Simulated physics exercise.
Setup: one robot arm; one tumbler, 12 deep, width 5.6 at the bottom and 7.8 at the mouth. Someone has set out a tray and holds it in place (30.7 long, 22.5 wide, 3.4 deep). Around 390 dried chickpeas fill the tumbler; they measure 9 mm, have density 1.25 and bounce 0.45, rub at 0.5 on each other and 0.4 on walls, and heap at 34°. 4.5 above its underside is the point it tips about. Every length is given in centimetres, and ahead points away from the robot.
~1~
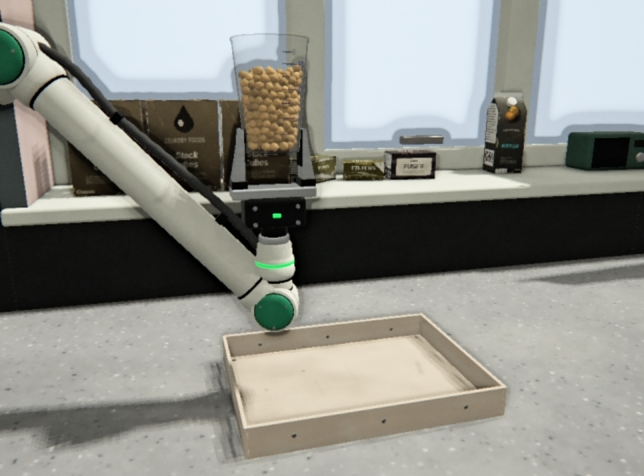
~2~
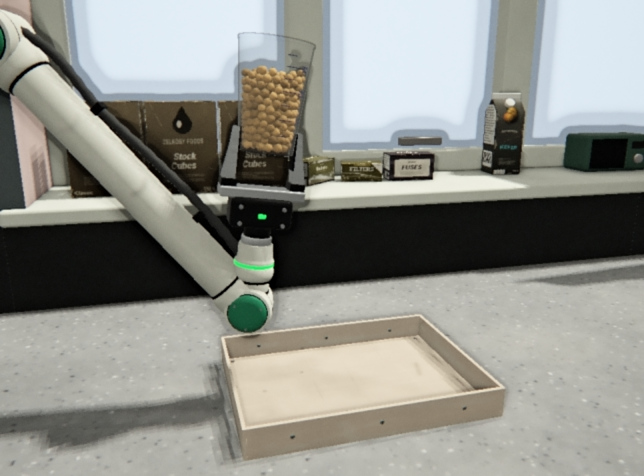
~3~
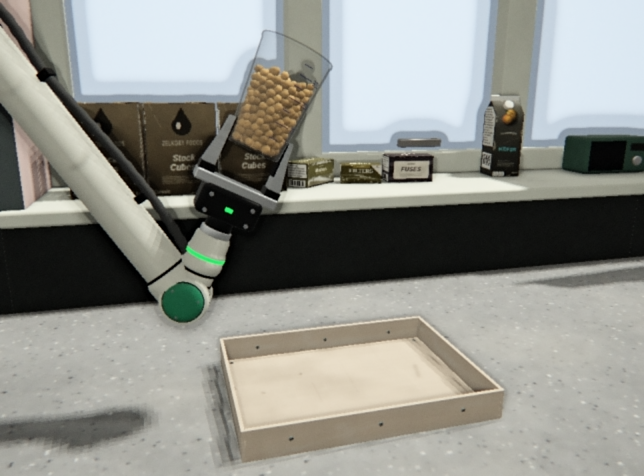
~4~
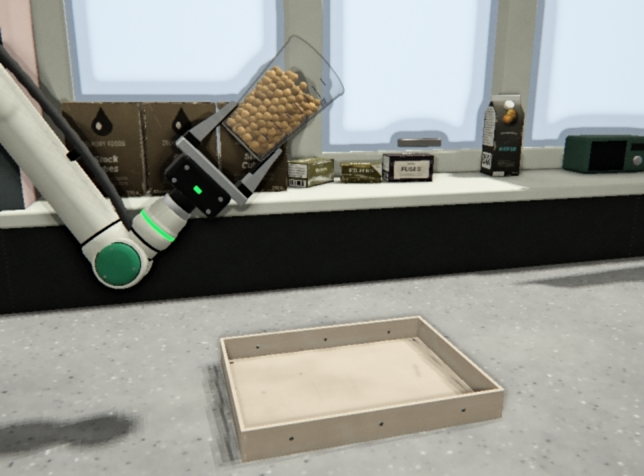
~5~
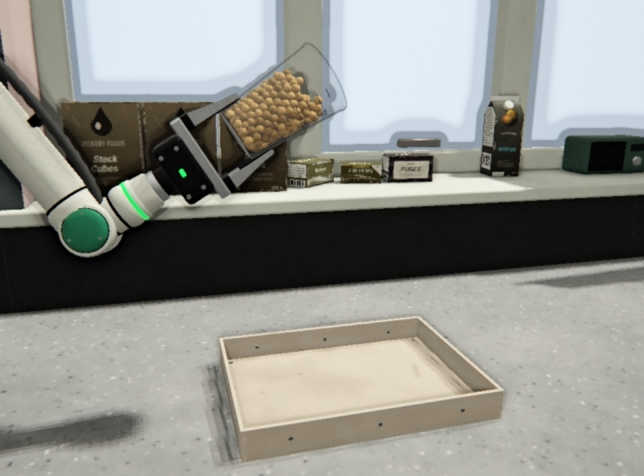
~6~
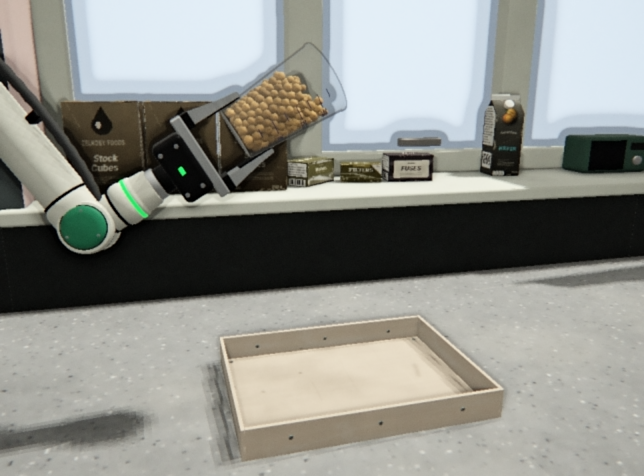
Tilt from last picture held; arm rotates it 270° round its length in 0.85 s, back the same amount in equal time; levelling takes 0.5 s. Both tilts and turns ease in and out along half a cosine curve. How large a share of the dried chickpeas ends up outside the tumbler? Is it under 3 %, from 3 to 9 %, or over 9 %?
Under 3 %.
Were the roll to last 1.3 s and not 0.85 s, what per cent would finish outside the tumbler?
It would come to around 0 percent.
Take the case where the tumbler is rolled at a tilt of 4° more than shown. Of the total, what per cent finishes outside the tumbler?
Roughly 0 per cent.
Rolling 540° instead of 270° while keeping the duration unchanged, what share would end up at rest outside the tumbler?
Estimate: Near 0 %.
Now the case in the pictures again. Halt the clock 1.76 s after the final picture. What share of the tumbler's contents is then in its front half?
Roughly 55 per cent.
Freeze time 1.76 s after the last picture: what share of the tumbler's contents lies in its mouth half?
About 40 percent.
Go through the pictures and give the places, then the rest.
In the first picture, the tumbler middle at (271, 97), upright; upper third of the load around (270, 82), from x 240 to 300, top at y 70; 389 in the tumbler.
In the second picture, the tumbler middle at (271, 99), tipped 8°; upper third of the load around (271, 84), from x 245 to 300, top at y 70.
In the third picture, the tumbler middle at (275, 102), tipped 26°; upper third of the load around (274, 88), from x 235 to 310, top at y 70.
In the fourth picture, the tumbler middle at (279, 104), tipped 47°; upper third of the load around (279, 92), from x 230 to 315, top at y 70.
In the fifth picture, the tumbler middle at (280, 107), tipped 58°; upper third of the load around (281, 96), from x 230 to 320, top at y 75.
In the sixth picture, the tumbler middle at (280, 106), tipped 59°; upper third of the load around (280, 95), from x 230 to 325, top at y 75; 389 in the tumbler.
Then, 0.88 s on, tipped 59°, highest piece 40 above the table; 389 in the tumbler.
Then, 1.76 s on, tipped 57°, highest piece 40 above the table; 389 in the tumbler.
Then, 2.40 s on, upright, highest piece 42 above the table; 389 in the tumbler.
Then, 3.10 s on, upright, highest piece 42 above the table; 389 in the tumbler.
In the end, 389 in the tumbler. That is 0 % outside the tumbler.
